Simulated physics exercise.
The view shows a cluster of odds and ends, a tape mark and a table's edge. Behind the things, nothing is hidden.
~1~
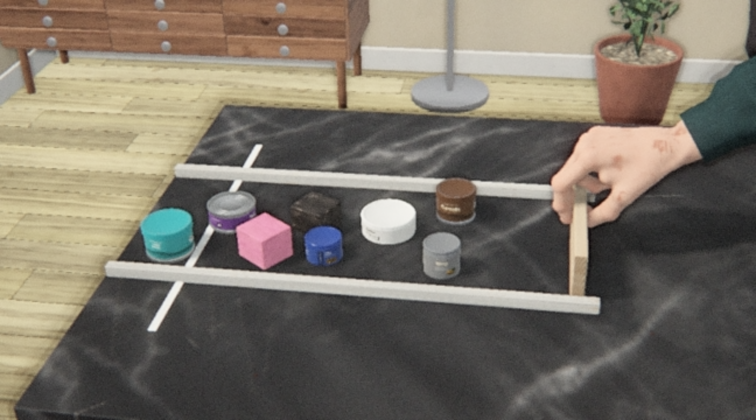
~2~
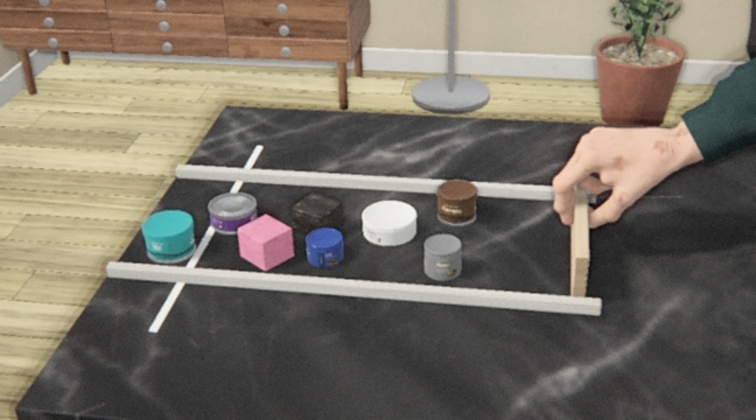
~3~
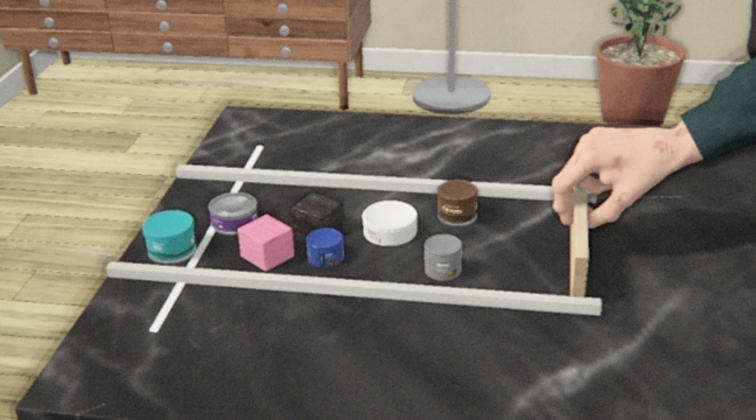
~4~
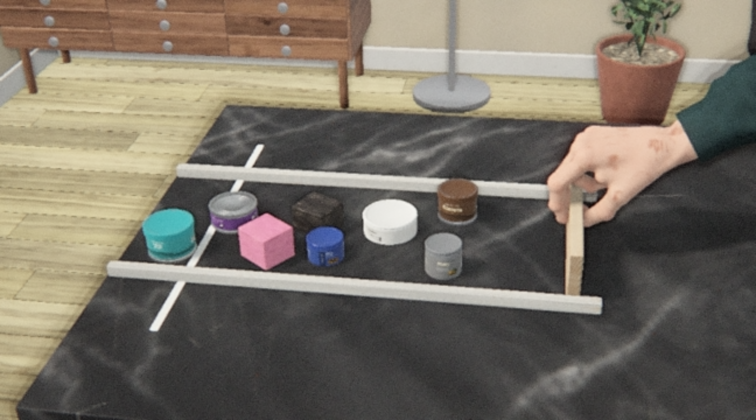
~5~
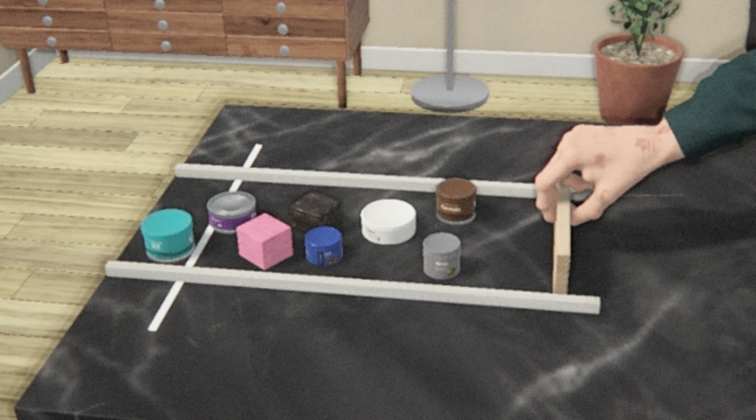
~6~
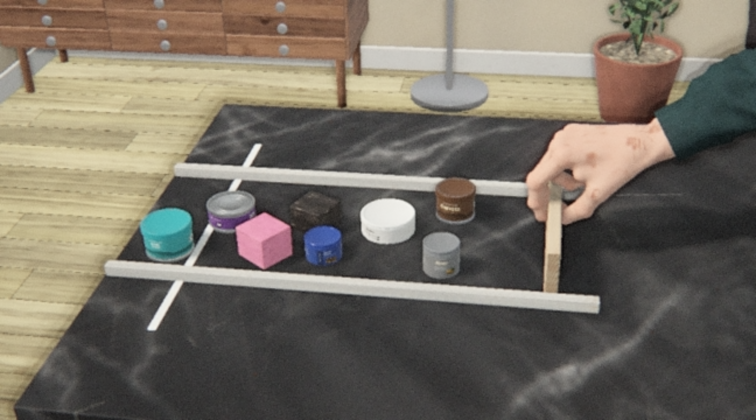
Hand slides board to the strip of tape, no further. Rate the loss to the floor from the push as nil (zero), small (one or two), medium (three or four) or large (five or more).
The loss is small.
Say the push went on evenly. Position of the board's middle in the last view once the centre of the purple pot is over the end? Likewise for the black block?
Near (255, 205) in the first case, near (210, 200) in the other.
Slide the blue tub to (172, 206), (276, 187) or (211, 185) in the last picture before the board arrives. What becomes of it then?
Each try in turn, the blue tub is gone, then is safe, then is safe.
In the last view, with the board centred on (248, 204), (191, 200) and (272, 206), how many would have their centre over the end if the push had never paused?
Respectively, 1, 3 and 0.
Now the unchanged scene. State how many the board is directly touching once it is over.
At rest, 4 are in contact.
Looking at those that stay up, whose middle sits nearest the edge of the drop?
That would be the black block, the foremost.
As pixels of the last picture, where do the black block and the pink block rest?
The black block at (157, 195), the pink block at (149, 236).
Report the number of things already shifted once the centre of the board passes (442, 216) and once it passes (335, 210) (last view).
Tally: First 2; then 7.
Soon after, none off yet; turquoise pot at rest near (168, 236); purple pot at rest near (232, 212); pink block at rest near (264, 241).
Then, none off yet; turquoise pot at rest near (168, 236); purple pot at rest near (232, 212); pink block moved a little near (249, 241).
Further on, none off yet; turquoise pot moved a little near (156, 233); purple pot moved well along near (158, 202); pink block moved well along near (197, 241).
At rest, the number that fall off is one or two; fallen, purple pot and turquoise pot.
